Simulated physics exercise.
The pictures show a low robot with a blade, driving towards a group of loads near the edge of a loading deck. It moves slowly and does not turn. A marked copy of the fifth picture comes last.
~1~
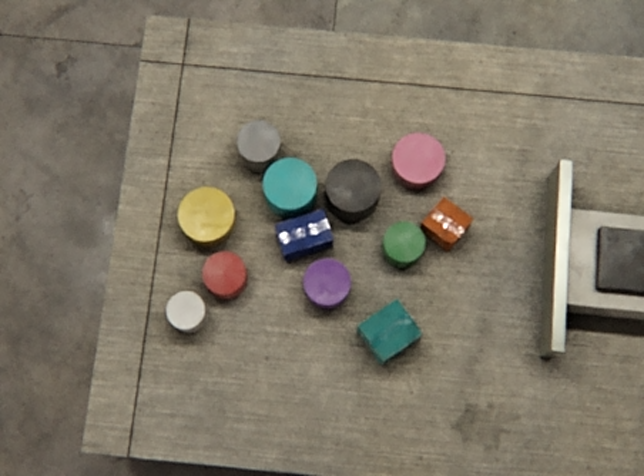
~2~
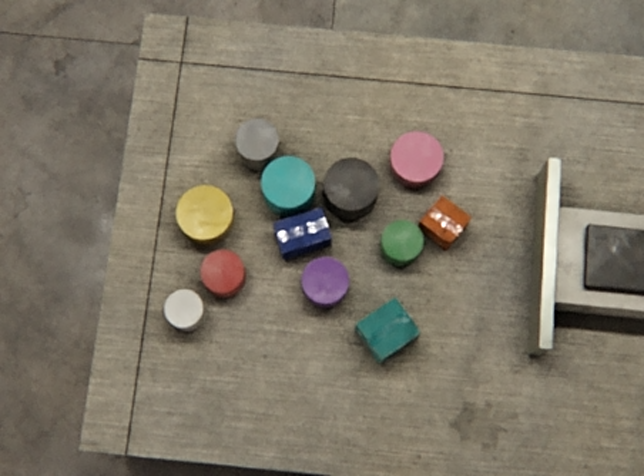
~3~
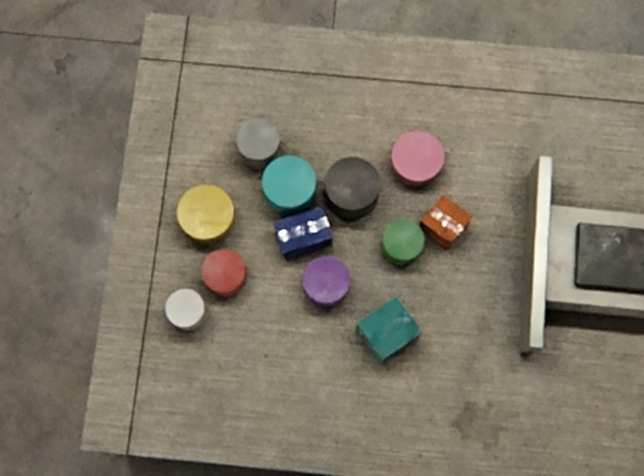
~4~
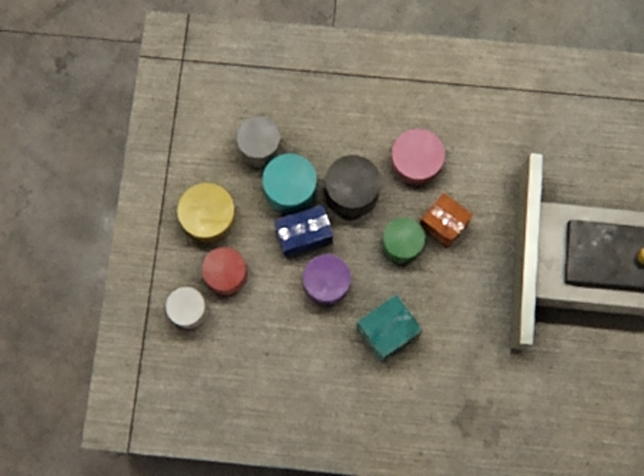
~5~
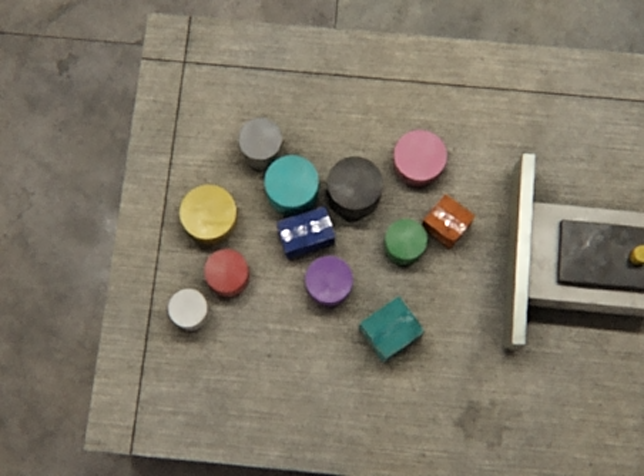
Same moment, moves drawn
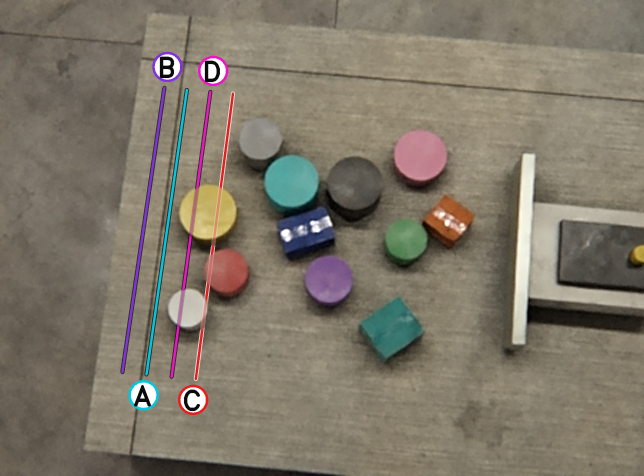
A low robot with a blade moves slightly left towards a group of still, colourful loads.
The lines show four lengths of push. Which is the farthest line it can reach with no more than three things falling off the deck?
D.
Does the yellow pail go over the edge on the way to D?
Yes.
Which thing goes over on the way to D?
The yellow pail.
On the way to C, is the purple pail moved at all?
Yes.
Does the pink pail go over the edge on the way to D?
No.
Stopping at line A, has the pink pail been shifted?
Yes.
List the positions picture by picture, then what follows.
White pail (188, 313); purple pail (327, 285); green canister (404, 245), in the first frame.
Robot (624, 258); yellow pail (206, 216), in the second frame.
Robot (615, 257); pink pail (417, 160), in the third frame.
Robot (605, 254); black canister (352, 187), in the fourth frame.
Robot (598, 254); turquoise canister (292, 186); orange parcel (448, 222); red canister (227, 273), in the fifth frame.
On the marked copy, A at (167, 227); B at (144, 225); C at (215, 231); D at (192, 229).
Following D. Soon after the start, robot (476, 243); pink pail (376, 154); turquoise parcel (355, 325).
Later, robot (356, 232); yellow pail (181, 224); turquoise canister (194, 172).
In the end, robot (263, 223); yellow pail over the edge; turquoise canister (125, 173); one fallen.
As for the rest, A drops five; B drops six; C is within the limit but short.
